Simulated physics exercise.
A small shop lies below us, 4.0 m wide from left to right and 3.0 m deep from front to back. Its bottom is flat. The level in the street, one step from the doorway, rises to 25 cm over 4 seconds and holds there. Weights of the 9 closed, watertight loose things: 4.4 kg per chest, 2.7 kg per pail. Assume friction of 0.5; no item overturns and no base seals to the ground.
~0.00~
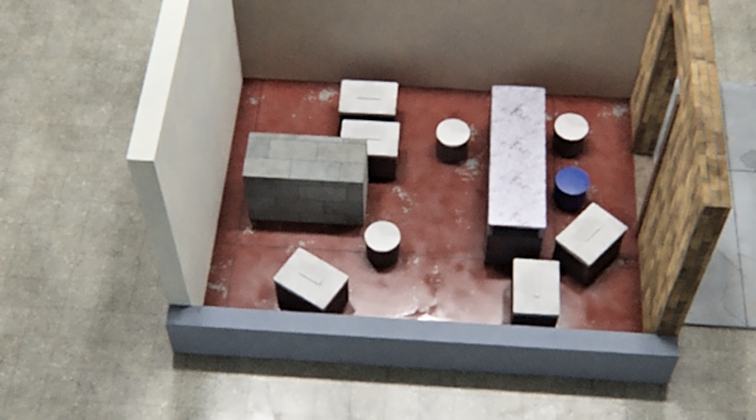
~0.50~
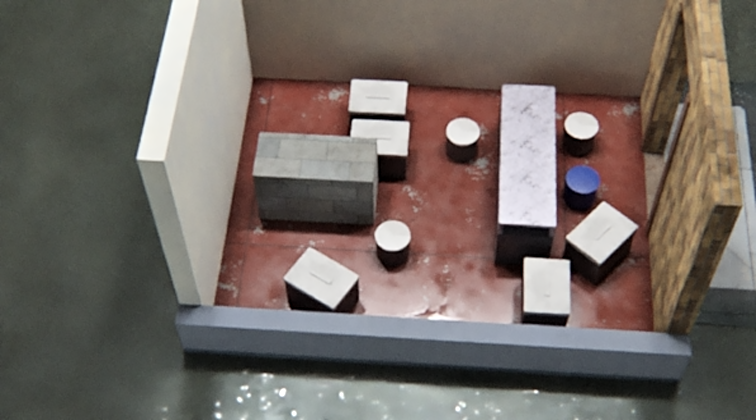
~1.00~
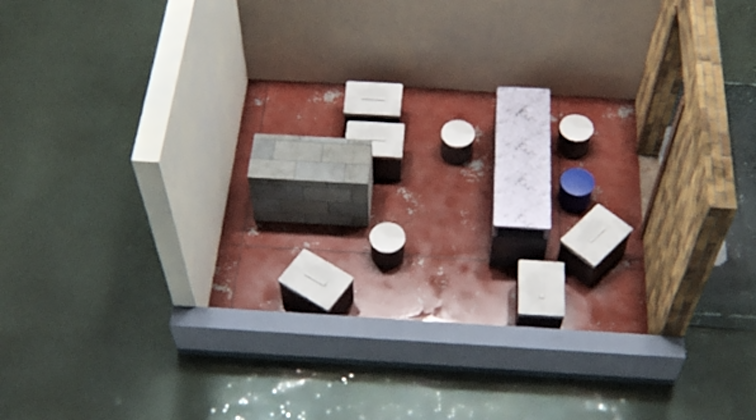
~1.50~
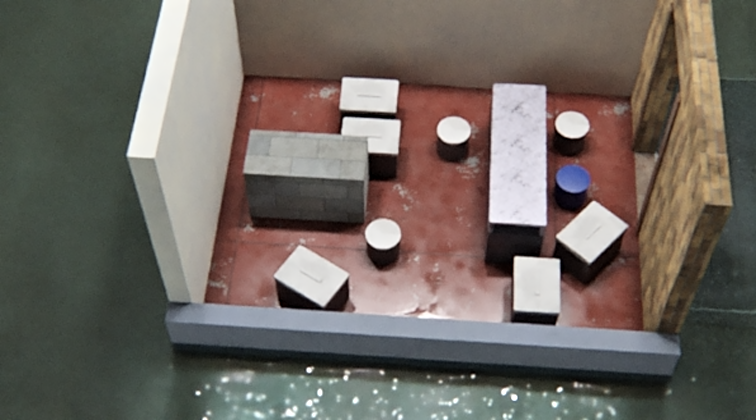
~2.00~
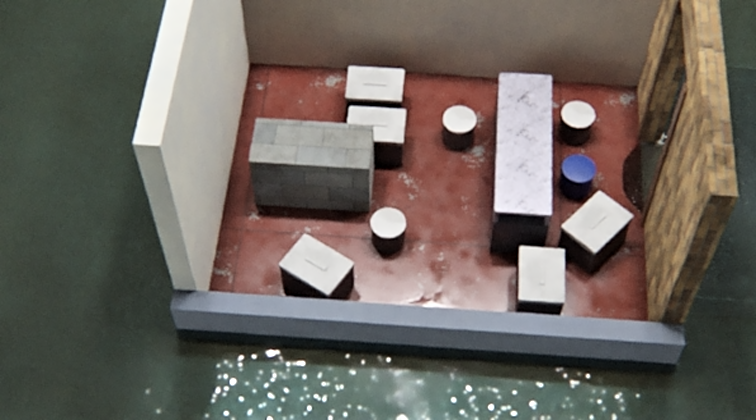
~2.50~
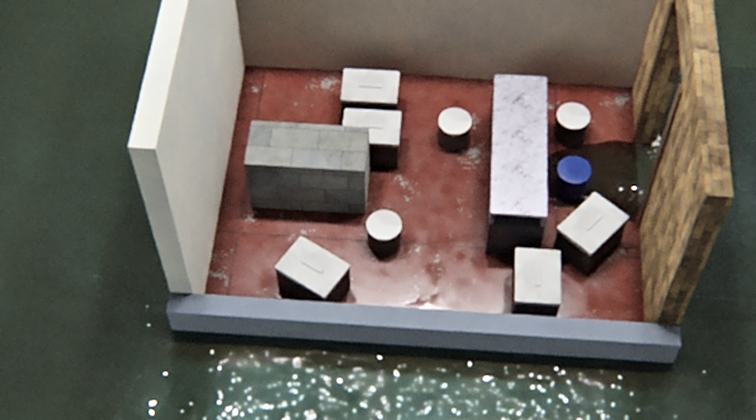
Small open-topped shop with red floor standing amid dark rising water, a shallow pool spreading in from the right-hand doorway around a blue pail.
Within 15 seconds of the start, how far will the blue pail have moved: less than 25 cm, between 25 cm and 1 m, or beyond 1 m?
Beyond 1 m.
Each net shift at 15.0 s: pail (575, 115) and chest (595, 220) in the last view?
In that order: 50 cm, 150 cm.
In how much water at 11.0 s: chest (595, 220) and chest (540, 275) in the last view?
Around 9 cm and 5 cm.
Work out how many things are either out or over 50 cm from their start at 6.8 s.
I make it 3 by then.
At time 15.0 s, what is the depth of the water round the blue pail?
The depth there is around 17 cm.
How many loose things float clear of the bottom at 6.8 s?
The number is 4.
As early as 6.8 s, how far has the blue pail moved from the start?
Roughly 80 centimetres by that point.
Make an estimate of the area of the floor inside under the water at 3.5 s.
2.0 m2.
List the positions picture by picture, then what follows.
The first picture shows the blue pail at (573, 181) rests on the ground; 0.0 m2 under water; 0 of 9 have shifted.
The second picture shows the blue pail at (583, 179), on the bottom; 0.0 m2 under water; 0 of 9 have shifted.
The third picture shows the blue pail at (578, 182), on the bottom; 0.0 m2 under water; 0 of 9 have shifted.
The fourth picture shows the blue pail at (573, 179), on the bottom; 0.0 m2 under water; 0 of 9 have shifted.
The fifth picture shows the blue pail at (579, 168), on the bottom; 0.1 m2 under water; 0 of 9 have shifted.
The sixth picture shows the blue pail at (574, 170), on the bottom; water covers 0.6 m2; 0 of 9 have shifted.
After 3.5 s the blue pail is near (561, 179), 0.2 m from its start, afloat; 1 afloat.
After 6.8 s the blue pail is near (626, 233), 0.9 m from its start, afloat; 4 afloat.
After 11.0 s the blue pail is near (583, 298), 1.5 m from its start, afloat; 9 afloat.
After 15.0 s the blue pail is near (616, 298), 1.5 m from its start, afloat; 9 afloat.
